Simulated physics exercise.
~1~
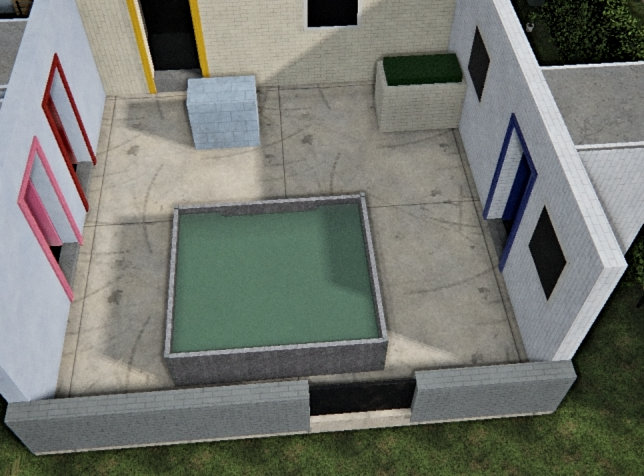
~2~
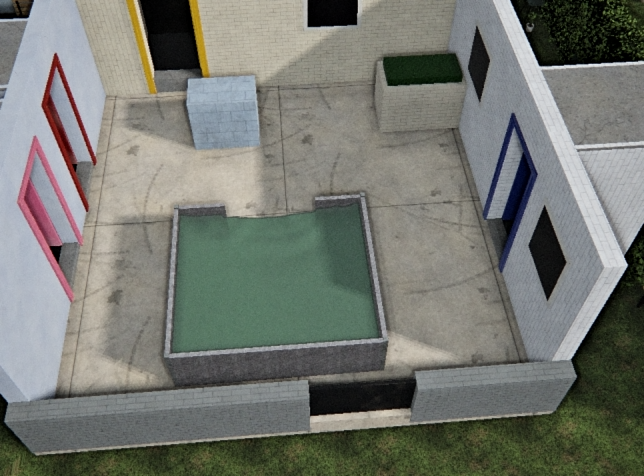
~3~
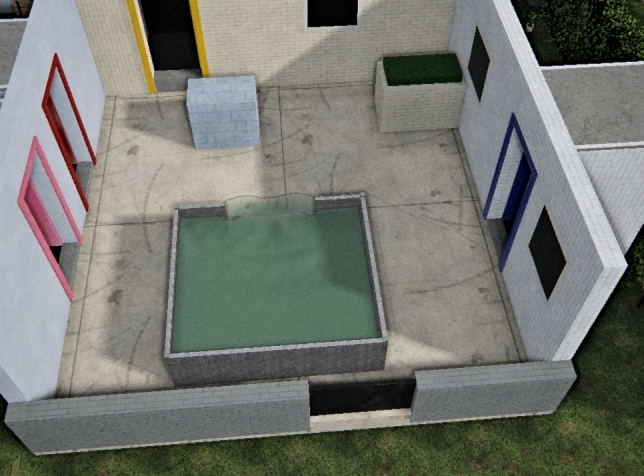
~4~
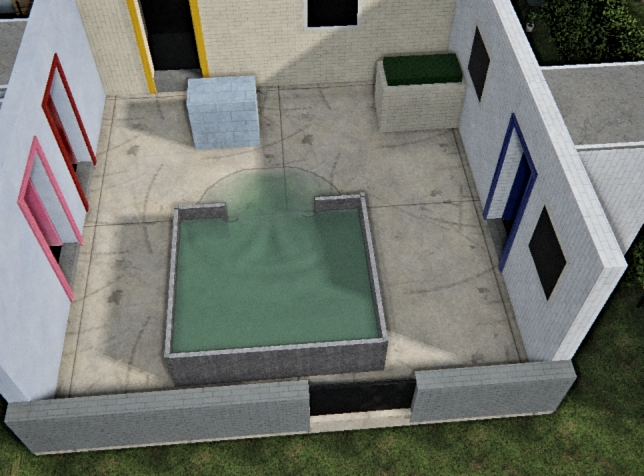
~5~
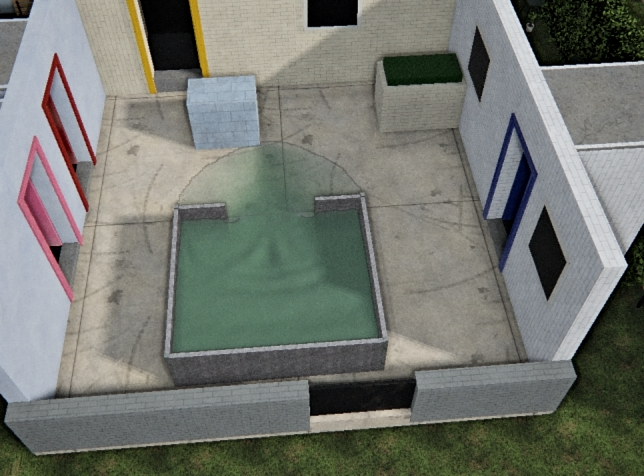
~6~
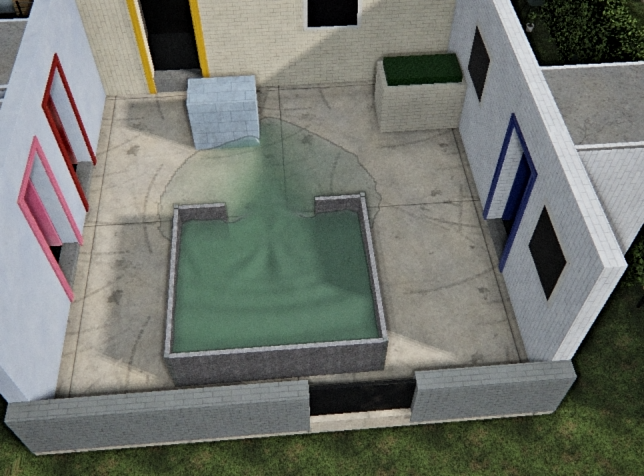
Green water in a square brick tank pouring through a gap in the far wall and fanning out across the courtyard floor.
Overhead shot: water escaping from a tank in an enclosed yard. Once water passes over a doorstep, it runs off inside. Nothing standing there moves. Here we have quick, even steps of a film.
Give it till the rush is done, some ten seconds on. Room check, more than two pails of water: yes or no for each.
Blue door, yes; red door, yes; yellow door, no; pink door, no.
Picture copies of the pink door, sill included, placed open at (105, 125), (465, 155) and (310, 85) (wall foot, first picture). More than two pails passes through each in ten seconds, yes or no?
Door by door: Ends up above, ends up below, ends up above.
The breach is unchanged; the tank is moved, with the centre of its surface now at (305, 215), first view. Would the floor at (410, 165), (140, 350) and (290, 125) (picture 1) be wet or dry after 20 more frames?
The first spot ends up sodden, the second left untouched and the third sodden.
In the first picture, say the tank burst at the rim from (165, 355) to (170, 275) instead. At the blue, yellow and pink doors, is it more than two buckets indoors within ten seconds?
Lab note: The blue one sits below the threshold; the yellow one sits below the threshold; the pink one tops the threshold.
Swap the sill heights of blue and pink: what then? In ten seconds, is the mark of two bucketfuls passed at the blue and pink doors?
The blue one falls short, the pink one goes past the mark.
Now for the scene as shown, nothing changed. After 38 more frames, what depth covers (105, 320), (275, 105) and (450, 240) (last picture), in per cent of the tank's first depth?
6, 30 and 8 in a hundred, in turn.
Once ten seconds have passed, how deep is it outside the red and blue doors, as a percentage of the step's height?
The first comes to about 120 percent, the second to about 190 percent.
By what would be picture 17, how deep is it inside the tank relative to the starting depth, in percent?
It works out to roughly 60 percent.
A moment on, water covers 30 % of the floor; the blue door not reached, the red door not reached, the yellow door not reached, the pink door not reached.
Next, water covers 45 % of the floor; the blue door not reached, the red door under two buckets in, the yellow door wet at the sill, nothing in, the pink door not reached.
Then, water covers 55 % of the floor; the blue door not reached, the red door over two buckets in, the yellow door wet at the sill, nothing in, the pink door wet at the sill, nothing in.
Later, water covers 85 % of the floor; the blue door wet at the sill, nothing in, the red door far over two buckets in, the yellow door wet at the sill, nothing in, the pink door wet at the sill, nothing in.
In the end, water covers 100 % of the floor; the blue door over two buckets in, the red door far over two buckets in, the yellow door wet at the sill, nothing in, the pink door wet at the sill, nothing in.
